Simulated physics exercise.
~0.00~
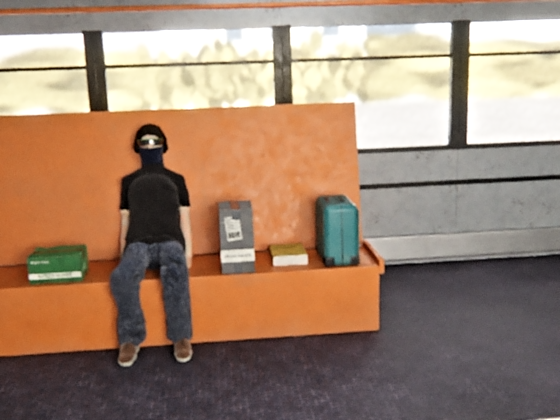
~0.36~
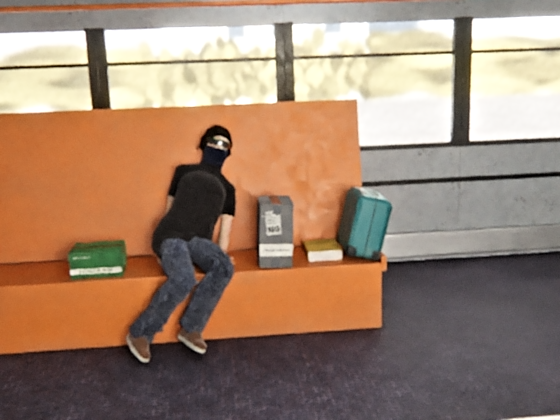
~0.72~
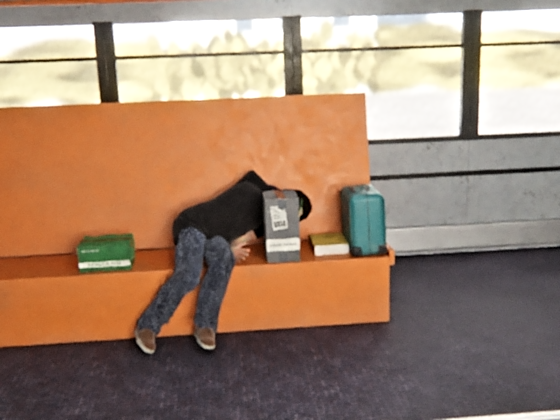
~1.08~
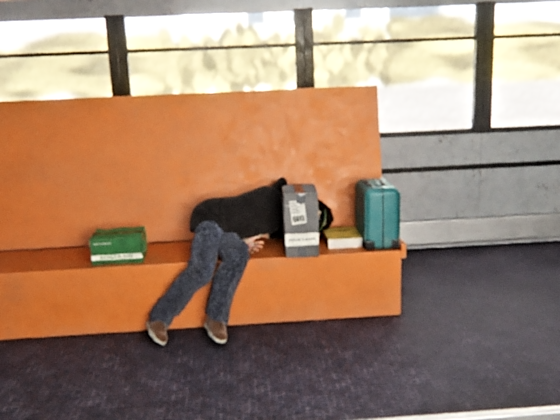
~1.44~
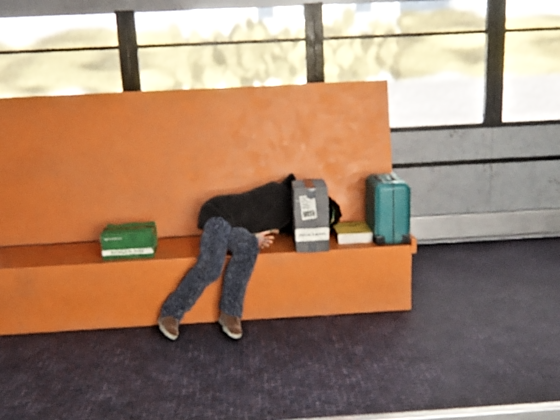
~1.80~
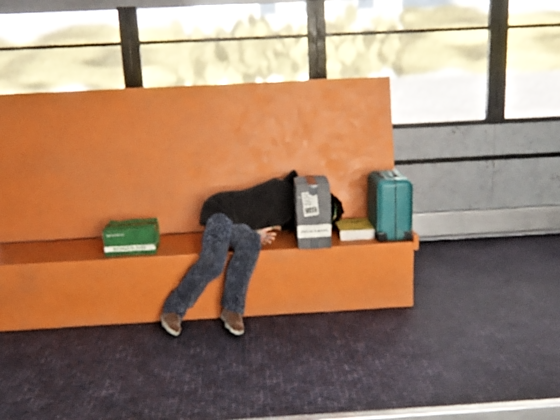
Inside a rail car, seen from the front, an orange side bench stands below a row of windows on a dark floor. A passenger in a black cap, dark face covering, black shirt and jeans sits upright between a green carton on the left and a grey pack, a yellow folder and a teal case on the right. The passenger tips limply to the right as the luggage shifts slightly and the teal case leans, then stands upright again. The passenger slumps down behind the grey pack, head hidden, and finally lies still, hips on the seat, with every item still on the bench.
